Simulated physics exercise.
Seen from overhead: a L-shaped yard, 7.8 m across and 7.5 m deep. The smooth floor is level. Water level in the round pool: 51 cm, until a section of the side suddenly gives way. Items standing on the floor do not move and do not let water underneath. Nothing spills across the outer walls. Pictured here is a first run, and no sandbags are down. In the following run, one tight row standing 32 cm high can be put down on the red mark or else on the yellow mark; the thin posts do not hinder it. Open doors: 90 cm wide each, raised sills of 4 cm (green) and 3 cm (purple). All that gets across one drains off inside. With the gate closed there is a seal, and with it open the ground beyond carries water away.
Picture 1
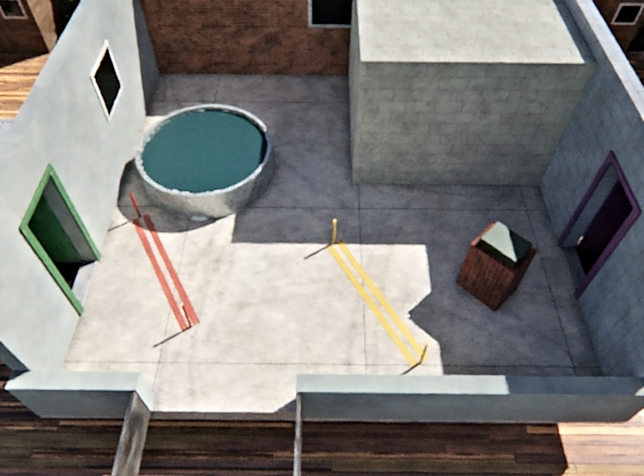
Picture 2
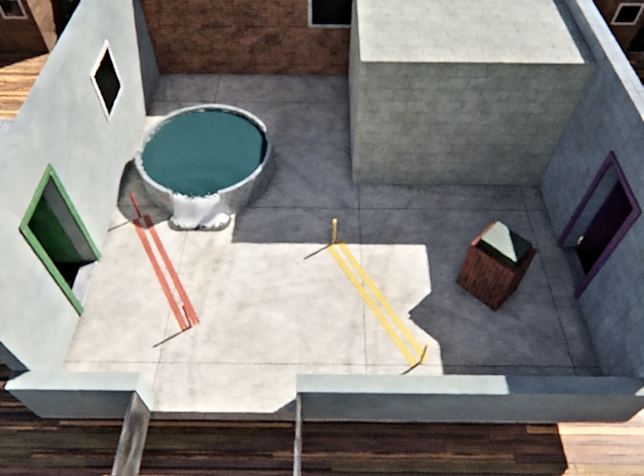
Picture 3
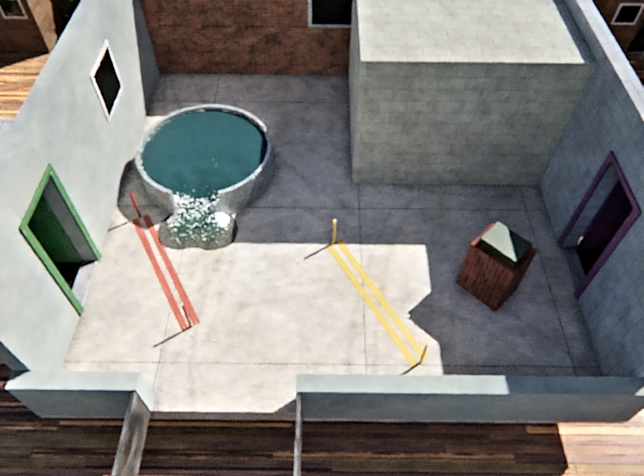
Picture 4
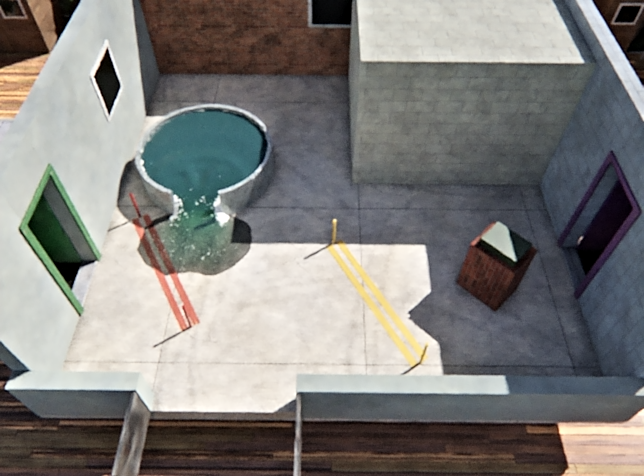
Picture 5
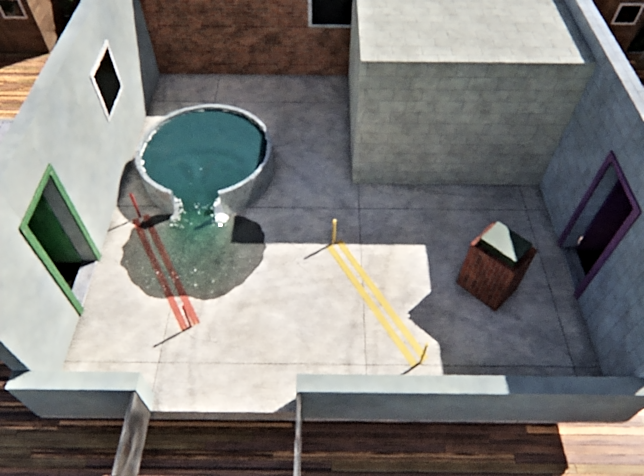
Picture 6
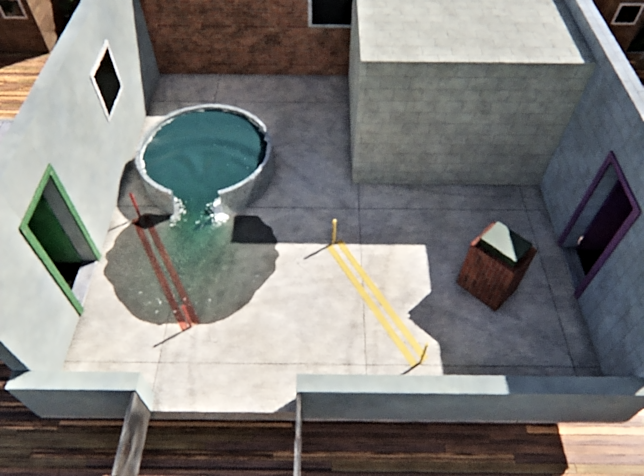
To begin with, a round pool of still, teal water stands in a walled yard with red and yellow strips on the floor. Water bursts through the pool's front side, then spreads forward across the pale floor in a widening, rounded sheet, covering the red strips.
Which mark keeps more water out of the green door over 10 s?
The red mark.
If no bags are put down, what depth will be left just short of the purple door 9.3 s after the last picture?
Roughly 3.0 centimetres.
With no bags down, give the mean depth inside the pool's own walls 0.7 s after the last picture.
Roughly 40 centimetres deep.
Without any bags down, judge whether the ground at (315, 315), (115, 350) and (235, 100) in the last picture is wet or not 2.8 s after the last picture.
First waterlogged, next waterlogged, last untouched.
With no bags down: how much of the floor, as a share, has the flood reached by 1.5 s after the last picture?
About 30 percent of the floor.
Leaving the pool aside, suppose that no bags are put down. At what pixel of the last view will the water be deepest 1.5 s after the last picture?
Roughly at pixel (81, 392).
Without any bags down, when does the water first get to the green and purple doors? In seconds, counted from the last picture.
For green it's 0.2 s, and for purple it's 6.0 s.
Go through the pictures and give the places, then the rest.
The first frame shows still water, 51 cm deep, in the round pool at (205, 150).
In the second frame, water pours out at (199, 209) and has run 0.5 m, to (173, 224); typically 8 cm deep outside, 51 cm at the round pool's back.
In the third frame, water pours out at (199, 211) and has run 0.7 m, to (169, 243); typically 8 cm deep outside, 51 cm at the round pool's back.
In the fourth frame, water pours out at (199, 212) and has run 1.2 m, to (162, 269); typically 5 cm deep outside, 51 cm at the round pool's back.
In the fifth frame, water pours out at (199, 210) and has run 1.7 m, to (210, 294); typically 4 cm deep outside, 51 cm at the round pool's back.
In the sixth frame, the front is at (155, 317), 2.1 m from the gap at (199, 211); 3.7 m2 of floor is under water; 51 cm left at the back of the round pool.
Then, 0.7 s after the last picture water covers 25 % of the floor and is deepest (25 cm) near (194, 224) in the run without bags; in at the green door, 0 L with no bags, 0 L with the row on red, 0 L on yellow.
Then, 1.5 s after the last picture water covers 30 % of the floor and is deepest (28 cm) near (81, 392) in the run without bags; in at the green door, 12 L with no bags, 0 L with the row on red, 13 L on yellow.
Then, 2.8 s after the last picture water covers 30 % of the floor and is deepest (18 cm) near (82, 313) in the run without bags; in at the green door, 31 L with no bags, 0 L with the row on red, 32 L on yellow.
Then, 5.3 s after the last picture water covers 40 % of the floor and is deepest (14 cm) near (56, 392) in the run without bags; in at the green door, 67 L with no bags, 0 L with the row on red, 70 L on yellow.
Then, 9.3 s after the last picture water covers 55 % of the floor and is deepest (7 cm) near (137, 324) in the run without bags; in at the green door, 98 L with no bags, 0 L with the row on red, 101 L on yellow.
